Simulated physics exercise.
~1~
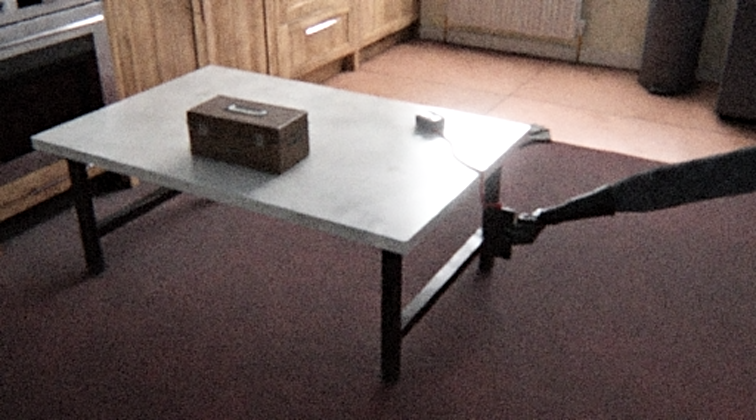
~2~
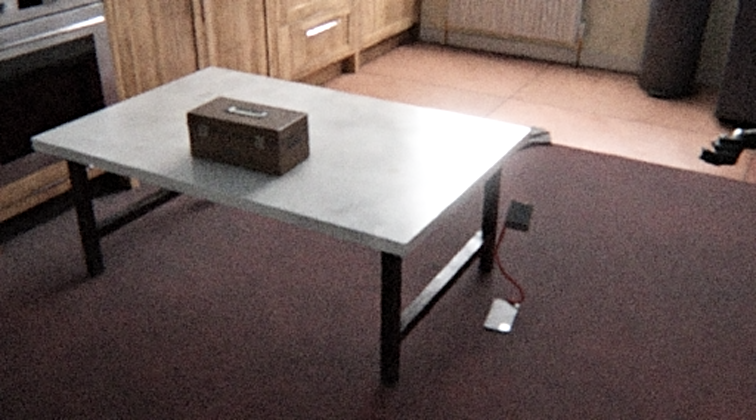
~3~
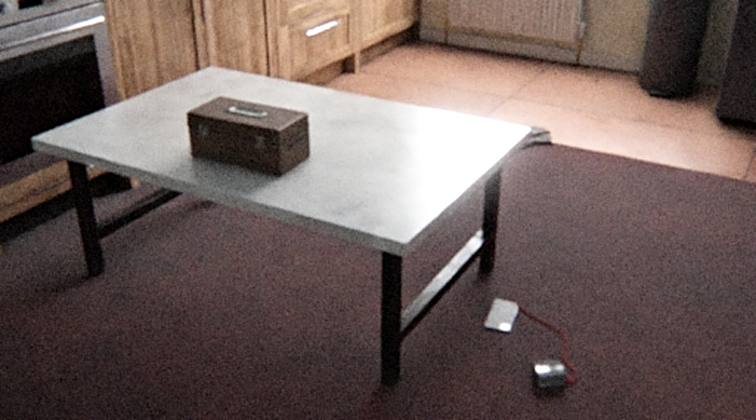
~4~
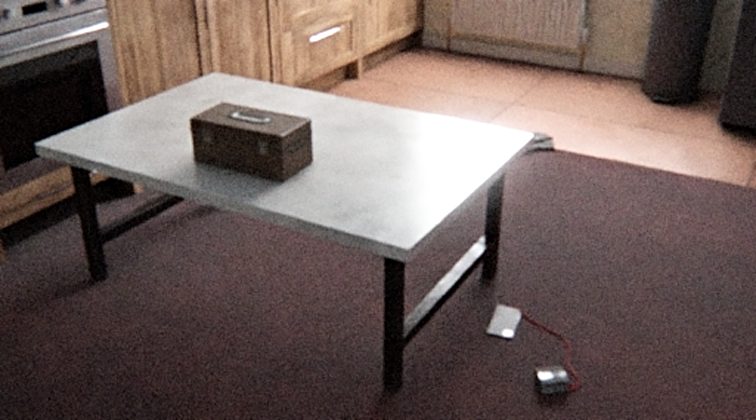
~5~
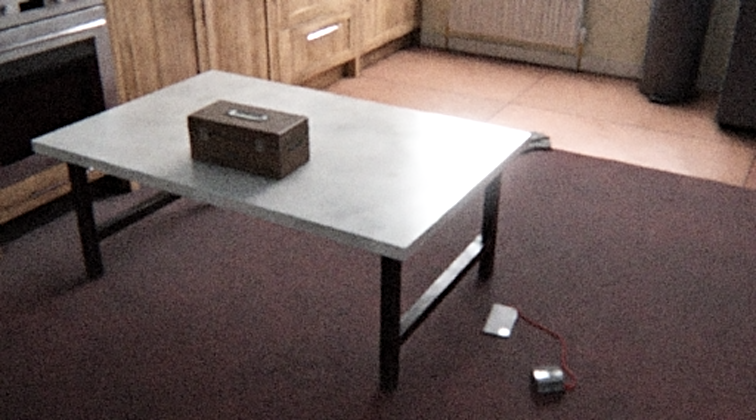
A hand let go of a black phone beside a pale table, and it dropped to the floor, its red cord tugging a small grey box off the tabletop after it. Both ended up lying on the dark carpet while the brown toolbox stayed put.
